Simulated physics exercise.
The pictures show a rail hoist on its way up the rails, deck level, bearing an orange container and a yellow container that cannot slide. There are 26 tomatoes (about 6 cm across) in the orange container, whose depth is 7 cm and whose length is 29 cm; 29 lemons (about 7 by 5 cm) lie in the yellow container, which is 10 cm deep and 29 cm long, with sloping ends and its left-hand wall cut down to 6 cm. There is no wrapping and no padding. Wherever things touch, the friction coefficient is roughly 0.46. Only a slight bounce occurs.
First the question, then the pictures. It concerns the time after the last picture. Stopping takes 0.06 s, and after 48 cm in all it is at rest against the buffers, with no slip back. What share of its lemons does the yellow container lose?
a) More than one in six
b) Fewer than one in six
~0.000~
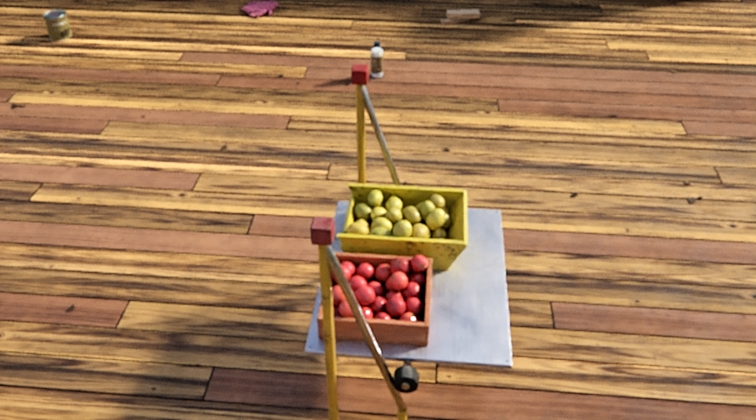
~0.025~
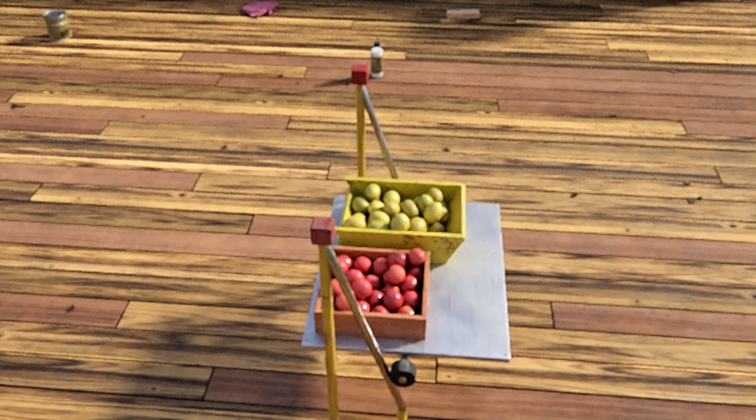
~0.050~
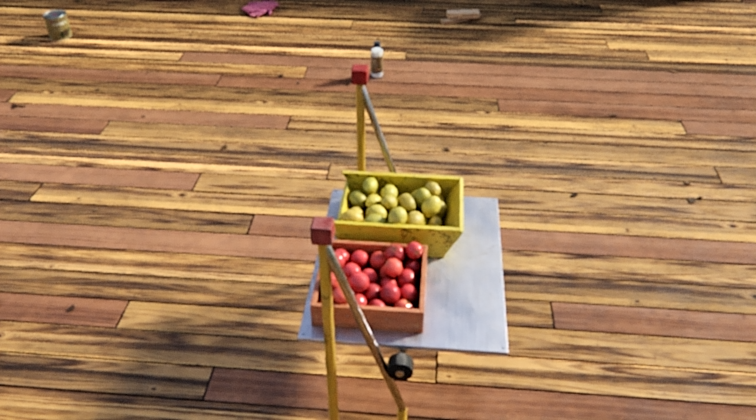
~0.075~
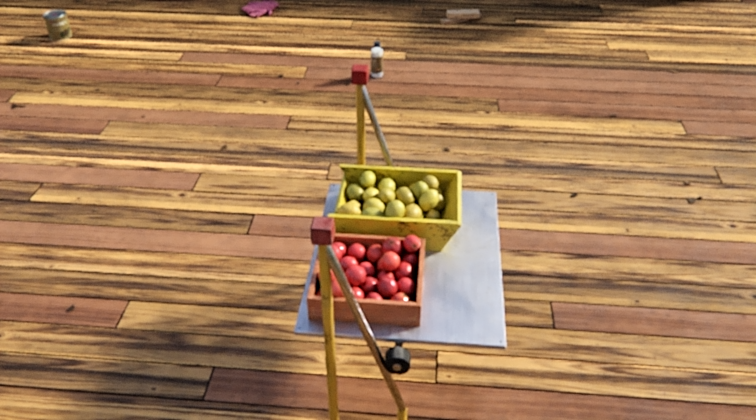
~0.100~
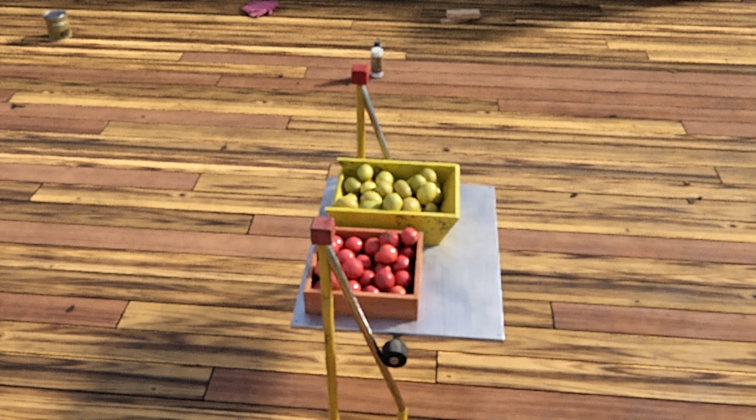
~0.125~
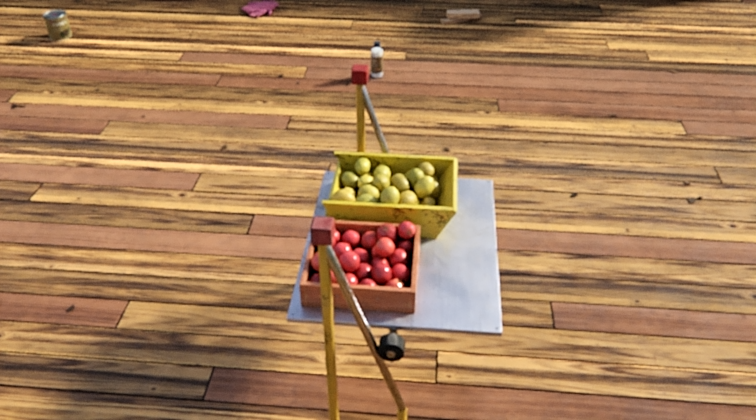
Answer: B.
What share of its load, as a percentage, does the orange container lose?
About 0 percent for the orange container.
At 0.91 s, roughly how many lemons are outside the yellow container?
About 0.
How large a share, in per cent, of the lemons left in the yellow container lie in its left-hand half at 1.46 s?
I'd put it at around 60 percent.
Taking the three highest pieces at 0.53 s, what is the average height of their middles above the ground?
I'd put it close to 96 cm.
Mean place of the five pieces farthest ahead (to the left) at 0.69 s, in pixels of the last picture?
The five leading pieces sit around (279, 148) in the last view.
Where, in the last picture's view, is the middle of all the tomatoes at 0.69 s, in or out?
In the last view they're centred near (311, 166).
After 0.41 s, braking begins.
After 0.53 s, the orange container has all 26 and the yellow container has all 29.
After 0.69 s, the orange container has all 26 and the yellow container has all 29.
After 0.91 s, the orange container has all 26 and the yellow container has all 29.
When it is over (at 1.46 s), the orange container has all 26 and the yellow container has all 29. Asked share, 0 of 29, 0 per cent.
